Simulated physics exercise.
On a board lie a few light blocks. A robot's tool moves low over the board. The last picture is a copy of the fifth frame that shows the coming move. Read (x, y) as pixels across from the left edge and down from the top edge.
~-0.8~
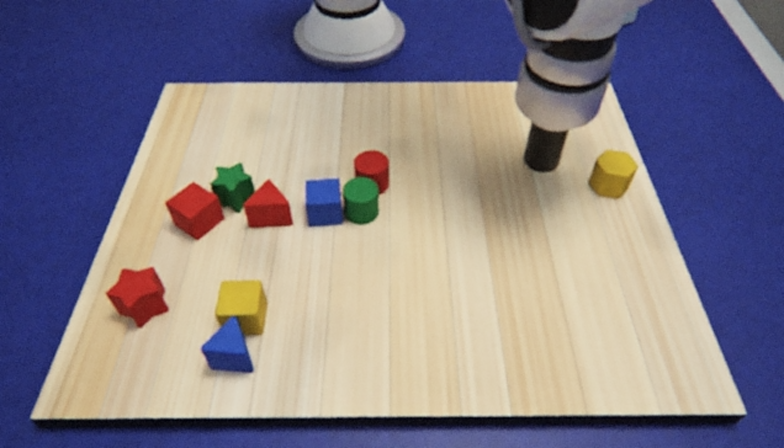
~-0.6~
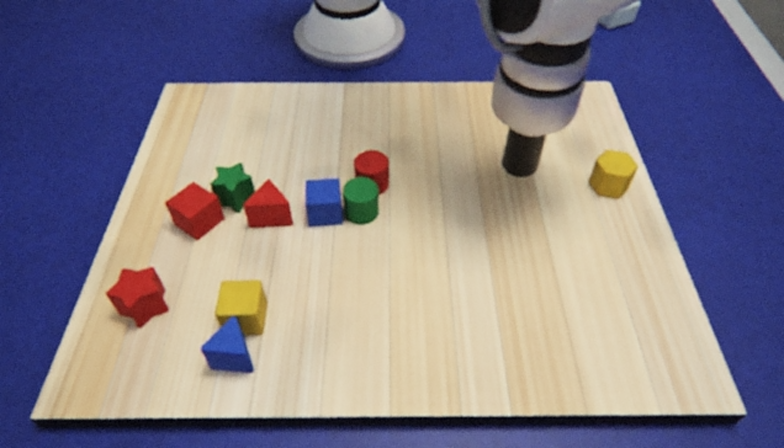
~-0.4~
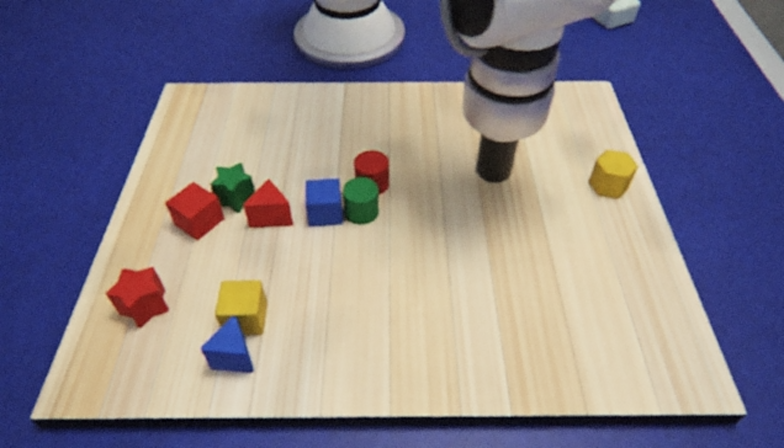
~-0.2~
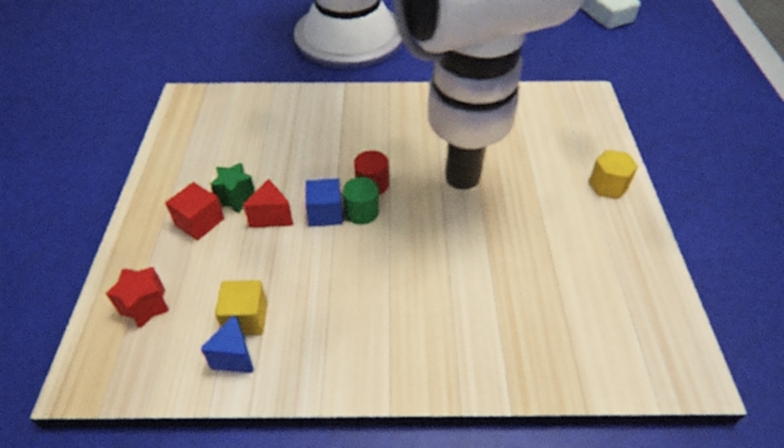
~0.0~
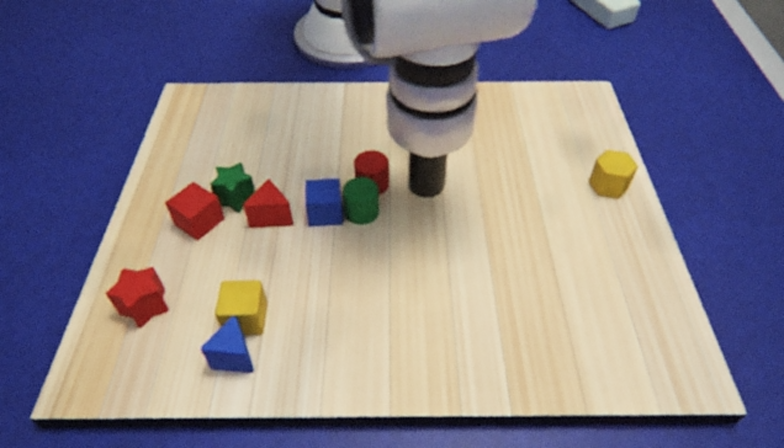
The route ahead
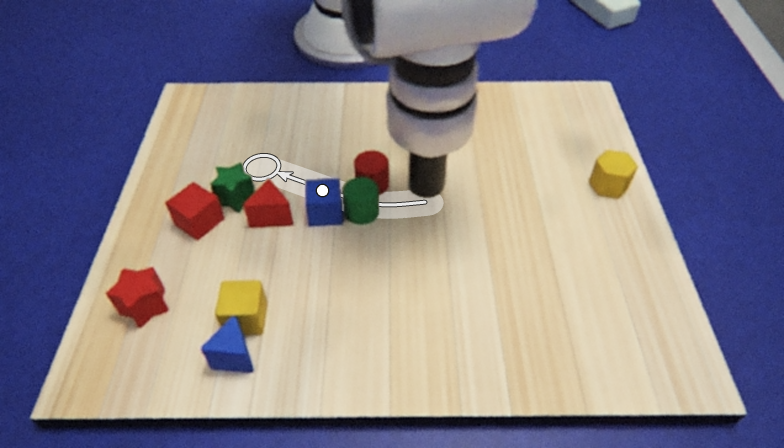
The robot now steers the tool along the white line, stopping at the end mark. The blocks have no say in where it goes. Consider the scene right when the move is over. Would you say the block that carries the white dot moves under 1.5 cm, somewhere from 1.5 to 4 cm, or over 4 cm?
Beyond 4 cm.
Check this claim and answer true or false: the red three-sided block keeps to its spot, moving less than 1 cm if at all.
Verdict: False.
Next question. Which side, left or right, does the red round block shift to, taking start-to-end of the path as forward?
Its sideways move is to the right.
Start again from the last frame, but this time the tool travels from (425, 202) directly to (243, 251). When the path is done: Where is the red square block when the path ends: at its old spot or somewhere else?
Moved away.
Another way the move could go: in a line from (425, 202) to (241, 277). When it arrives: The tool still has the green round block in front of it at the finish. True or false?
This is false.
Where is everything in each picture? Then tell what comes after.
Lower end of the tool at (541, 162), tops of blocks, red three-sided block at (267, 195), blue square block at (323, 191), green round block at (360, 189), red round block at (371, 161), in the first frame.
Tool at (520, 166), blocks as before, in the second frame.
Tool at (494, 172), blocks as before, in the third frame.
Tool at (463, 178), blocks as before, in the fourth frame.
Tool at (426, 186), red three-sided block at (267, 195), blue square block at (323, 191), green round block at (360, 189), red round block at (371, 161), in the fifth frame.
The drawn path runs from (425, 202) over (365, 202) and (311, 185) to (262, 167); the dot is on the blue square block.
What follows on the original path. One third of the way, tool at (364, 186); red three-sided block at (261, 197), turned 20° clockwise; blue square block at (293, 196); green round block at (329, 191); red round block at (358, 155).
Two thirds of the way, tool at (309, 168); red three-sided block at (239, 201), turned 30° clockwise; blue square block at (271, 205); green round block at (308, 192); red round block at (346, 147).
At the end, tool at (258, 151); red three-sided block at (239, 201), turned 30° clockwise; blue square block at (271, 205); green round block at (308, 192); red round block at (346, 147).
